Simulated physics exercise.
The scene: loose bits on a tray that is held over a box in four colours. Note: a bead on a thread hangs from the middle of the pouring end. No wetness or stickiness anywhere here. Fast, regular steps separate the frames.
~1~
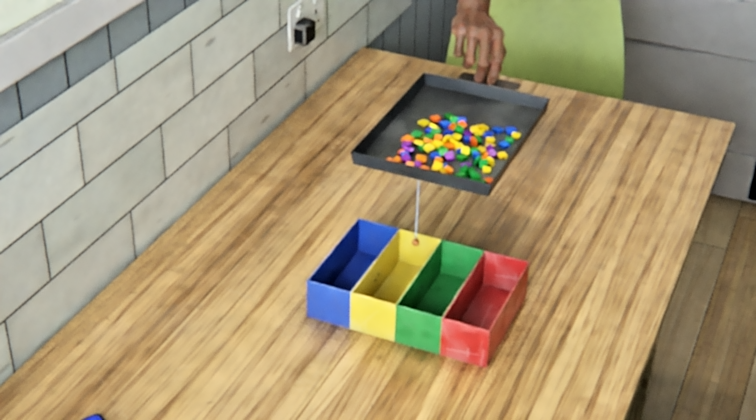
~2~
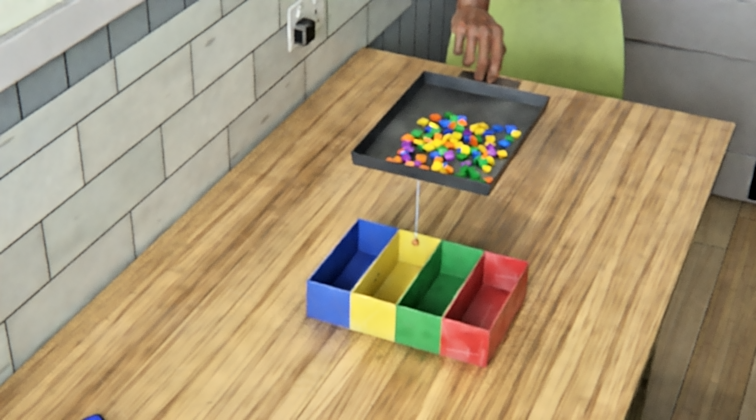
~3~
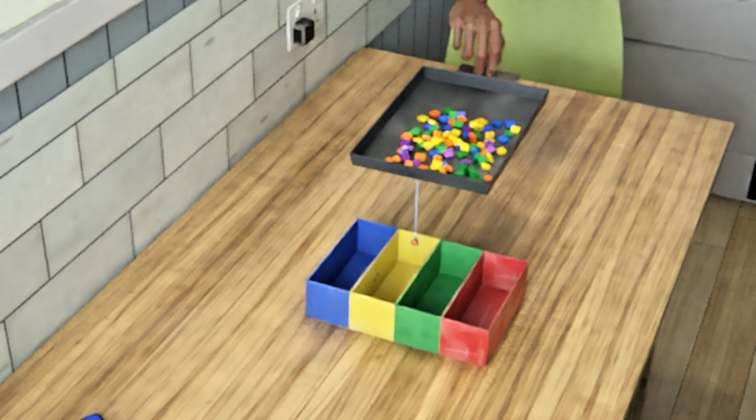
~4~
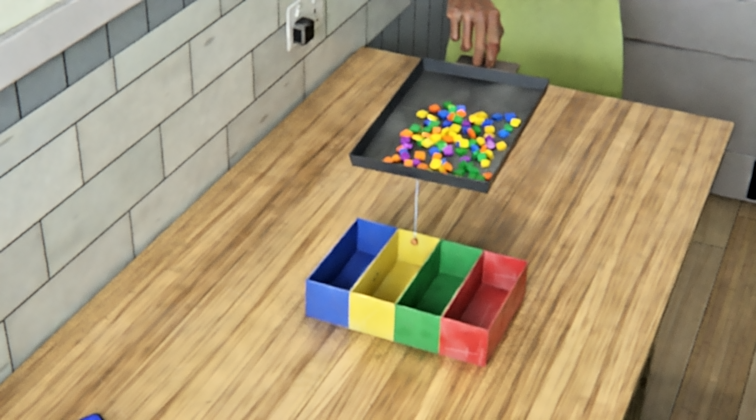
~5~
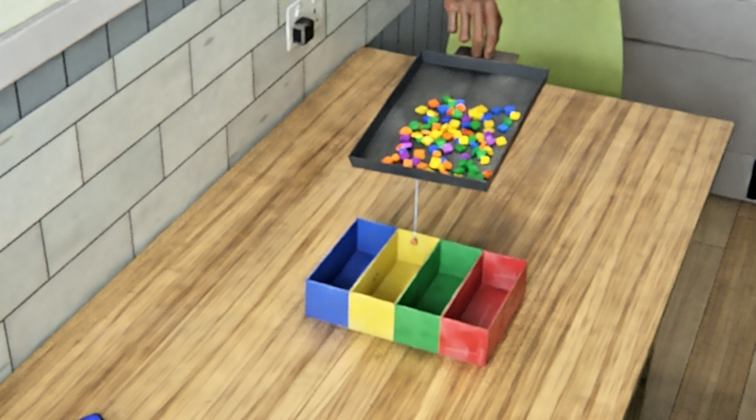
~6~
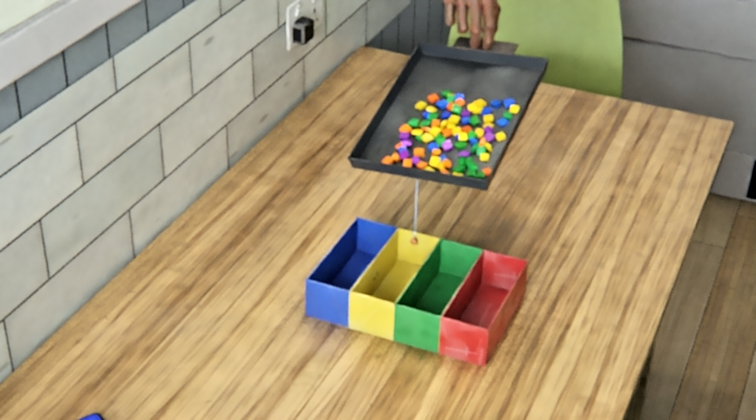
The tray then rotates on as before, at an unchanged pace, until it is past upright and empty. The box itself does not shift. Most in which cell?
Blue cell.
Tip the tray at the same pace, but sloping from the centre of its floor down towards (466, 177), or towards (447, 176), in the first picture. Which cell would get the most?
At the first place the green one, at the second the green cell.
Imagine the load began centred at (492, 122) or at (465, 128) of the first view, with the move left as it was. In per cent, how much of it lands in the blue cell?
You'd get near 70 percent first and near 60 percent next.
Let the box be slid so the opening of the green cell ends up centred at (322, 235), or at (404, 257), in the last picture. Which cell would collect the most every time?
Try 1: The cell in red. Try 2: The cell in yellow.
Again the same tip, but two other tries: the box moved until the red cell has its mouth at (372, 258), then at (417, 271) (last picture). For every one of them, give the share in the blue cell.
You'd get 0 in a hundred the first time and 0 in a hundred the second.
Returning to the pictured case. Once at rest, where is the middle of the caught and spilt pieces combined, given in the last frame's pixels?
About pixel (364, 287).
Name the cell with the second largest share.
Second place goes to that yellow cell.
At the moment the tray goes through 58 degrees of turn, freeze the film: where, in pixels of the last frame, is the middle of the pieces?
Load centre: Approx. (407, 151).
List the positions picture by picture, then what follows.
Corners of the pouring end at (354, 151) and (489, 183), level; middle of the load at (450, 146), mosaic tiles; bead on its thread at (416, 242); blue cell at (329, 301); yellow cell at (373, 313); green cell at (418, 326); red cell at (465, 339), in the first frame.
Corners of the pouring end at (354, 152) and (489, 183), level; middle of the load at (449, 146), in the second frame.
Corners of the pouring end at (352, 152) and (488, 182), tipped barely, lowest at the left corner; middle of the load at (449, 143), in the third frame.
Corners of the pouring end at (352, 154) and (487, 181), tipped a little, lowest at the left corner; middle of the load at (448, 139), in the fourth frame.
Corners of the pouring end at (351, 155) and (486, 180), tipped a little, lowest at the left corner; middle of the load at (448, 136), in the fifth frame.
Corners of the pouring end at (351, 157) and (486, 179), tipped a little, lowest at the left corner; middle of the load at (447, 132); blue cell at (328, 300); yellow cell at (372, 312); green cell at (417, 325); red cell at (464, 338), in the sixth frame.
Soon after the last picture, tray tipped steeply; nearly all on the tray; a stray few falling or outside the box.
A little later, tray tipped right over; most on the tray; a small part in the blue cell; a stray few in the yellow cell; a small part falling or outside the box.
Later still, tray tipped past a quarter turn; about half in the blue cell; about a third in the yellow cell; a small part in the green cell; a stray few falling or outside the box.
At rest, tray tipped past a quarter turn; about half in the blue cell; about a third in the yellow cell; a small part in the green cell; none in the red cell; a stray few outside the box.
